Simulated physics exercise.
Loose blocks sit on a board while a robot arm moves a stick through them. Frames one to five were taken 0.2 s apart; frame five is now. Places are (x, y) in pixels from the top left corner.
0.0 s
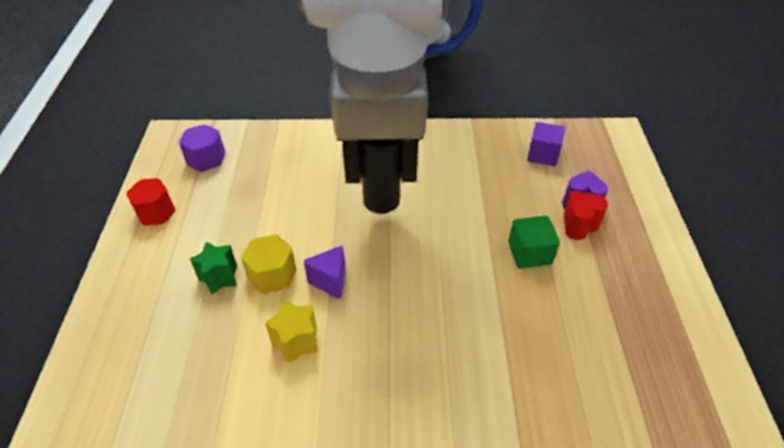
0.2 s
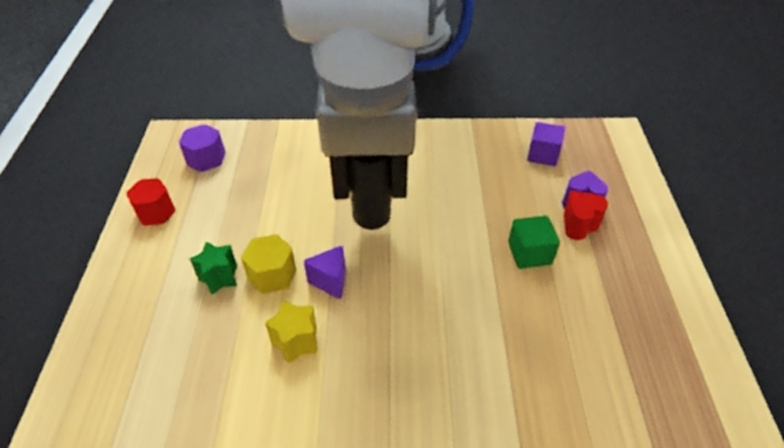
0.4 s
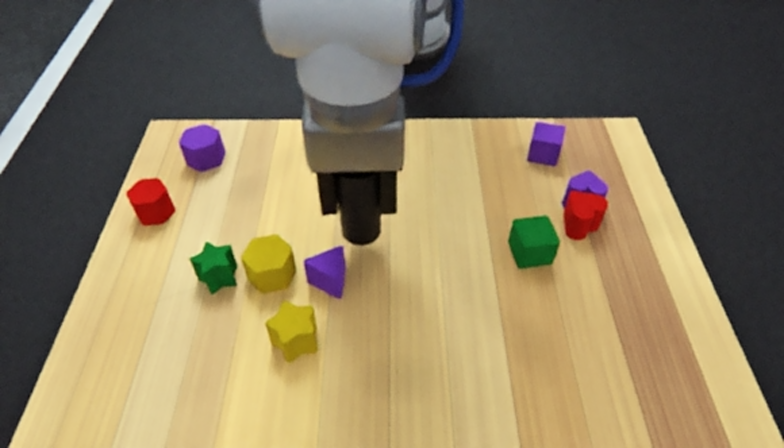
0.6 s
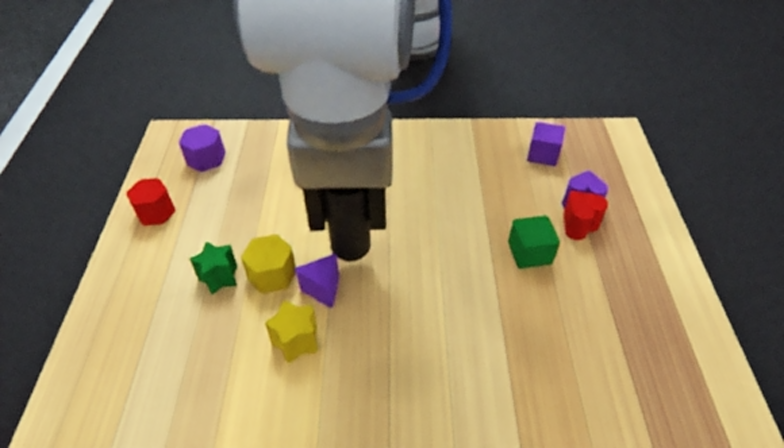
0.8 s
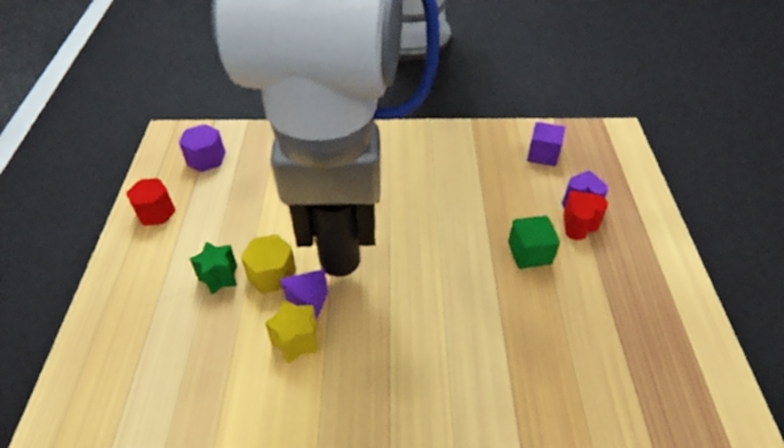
A robot arm moves its dark stick down and left, nudging a purple three-sided block down-left.
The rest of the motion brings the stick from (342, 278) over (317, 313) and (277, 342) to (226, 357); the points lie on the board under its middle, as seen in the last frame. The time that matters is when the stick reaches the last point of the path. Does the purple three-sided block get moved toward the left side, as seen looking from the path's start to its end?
Yes
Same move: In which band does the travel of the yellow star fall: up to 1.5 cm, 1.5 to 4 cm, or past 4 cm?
The largest band: Over 4 cm.
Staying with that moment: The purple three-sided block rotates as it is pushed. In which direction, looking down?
Verdict: Counterclockwise.
One third of the way, stick at (314, 298); yellow star at (268, 361); purple three-sided block at (276, 323).
Two thirds of the way, stick at (272, 328); yellow star at (243, 401); purple three-sided block at (237, 361), turned 20° anticlockwise.
At the end, stick at (220, 342); yellow hexagon in place; yellow star at (238, 406), turned 25° anticlockwise; purple three-sided block at (208, 376), turned 80° anticlockwise.
